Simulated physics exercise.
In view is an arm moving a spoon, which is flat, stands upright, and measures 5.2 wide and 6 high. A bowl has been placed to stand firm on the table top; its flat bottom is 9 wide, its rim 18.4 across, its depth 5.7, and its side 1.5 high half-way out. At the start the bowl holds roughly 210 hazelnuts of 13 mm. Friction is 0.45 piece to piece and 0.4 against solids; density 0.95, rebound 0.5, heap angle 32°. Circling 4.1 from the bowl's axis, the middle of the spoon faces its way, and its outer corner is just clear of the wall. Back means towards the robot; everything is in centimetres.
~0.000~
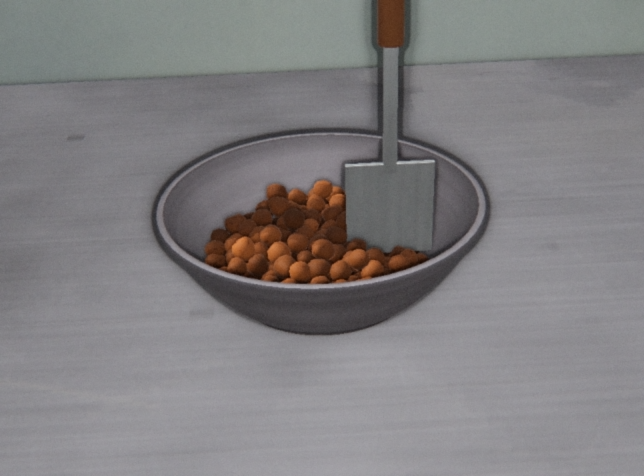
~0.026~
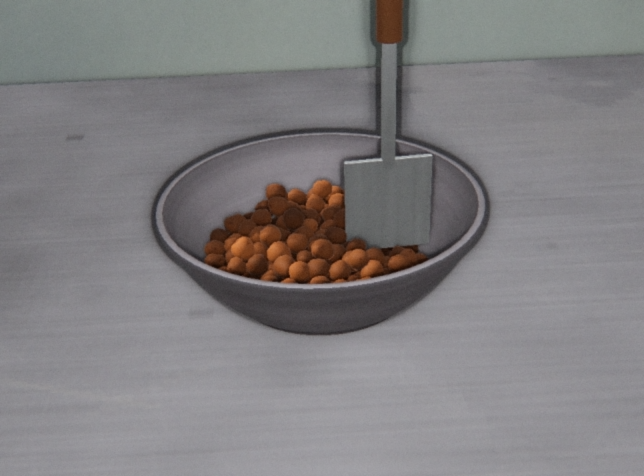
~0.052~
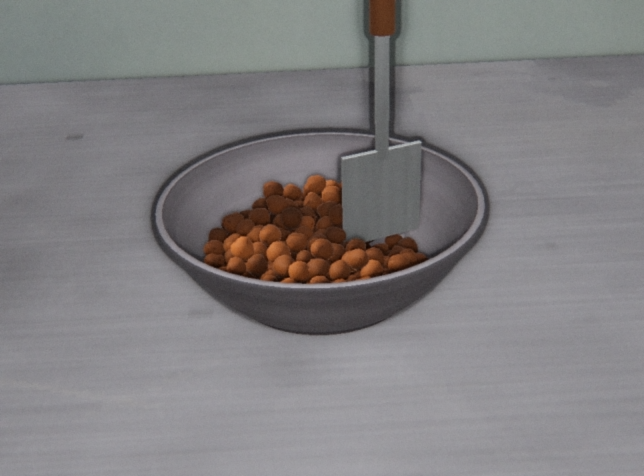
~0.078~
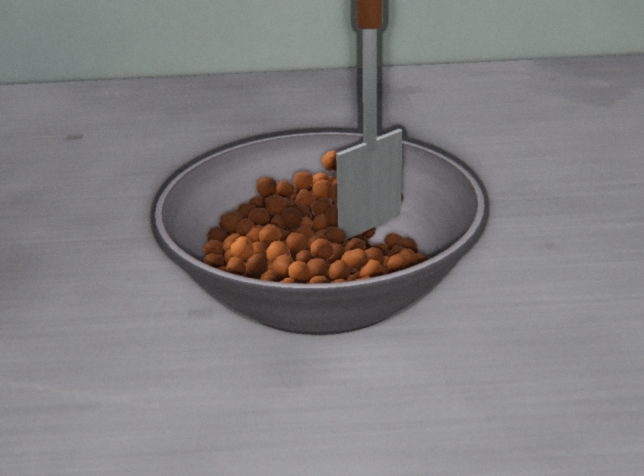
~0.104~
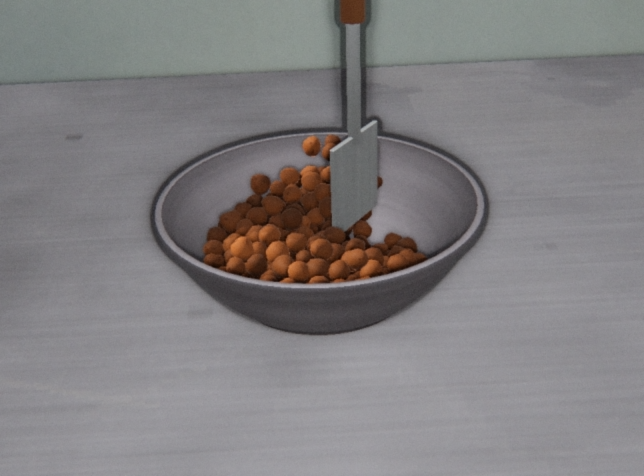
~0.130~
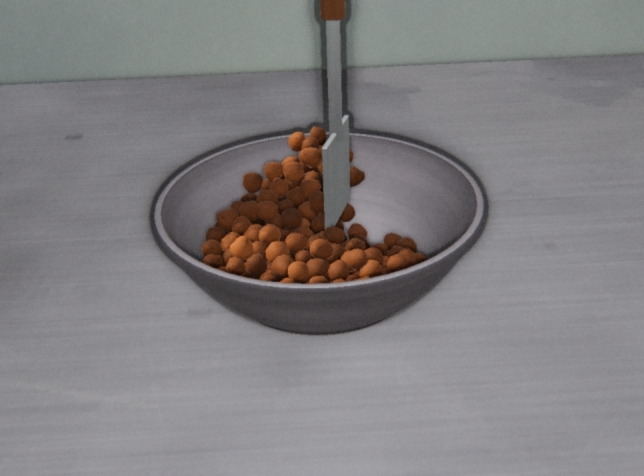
In a grey bowl on a grey tabletop, a flat metal spoon with a brown handle swept leftward through round brown nuts, turning edge-on as it pushed some up against the back wall.
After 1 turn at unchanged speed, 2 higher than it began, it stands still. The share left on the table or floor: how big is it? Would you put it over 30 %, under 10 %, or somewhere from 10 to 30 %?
I would put it from 10 to 30 %.
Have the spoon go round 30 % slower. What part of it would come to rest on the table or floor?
10 %.
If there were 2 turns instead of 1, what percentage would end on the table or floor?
About 15 per cent.
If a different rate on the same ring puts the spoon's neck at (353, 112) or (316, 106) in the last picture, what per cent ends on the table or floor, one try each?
About 5 % for one try and about 20 % for the other, in order.
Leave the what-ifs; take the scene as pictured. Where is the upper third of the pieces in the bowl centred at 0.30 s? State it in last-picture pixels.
Centre of upper third: Approx. (232, 244) px.
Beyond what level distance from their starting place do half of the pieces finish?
I'd estimate close to 5 cm.
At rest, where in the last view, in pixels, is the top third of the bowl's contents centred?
The centre is near pixel (366, 244).
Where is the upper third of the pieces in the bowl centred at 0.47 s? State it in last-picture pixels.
About (388, 255).
After 0.30 s, 182° round, highest piece 8 above the table; 202 in the bowl, 3 on the table or floor, 4 in flight or on the tool.
After 0.47 s, 292° round, highest piece 8 above the table; 189 in the bowl, 13 on the table or floor, 7 in flight or on the tool.
After 0.76 s, 0° round, highest piece 5 above the table; 180 in the bowl, 29 on the table or floor.
After 1.46 s, 0° round, highest piece 5 above the table; 180 in the bowl, 29 on the table or floor.
At rest, 180 in the bowl, 29 on the table or floor. That is 14 % on the table or floor.
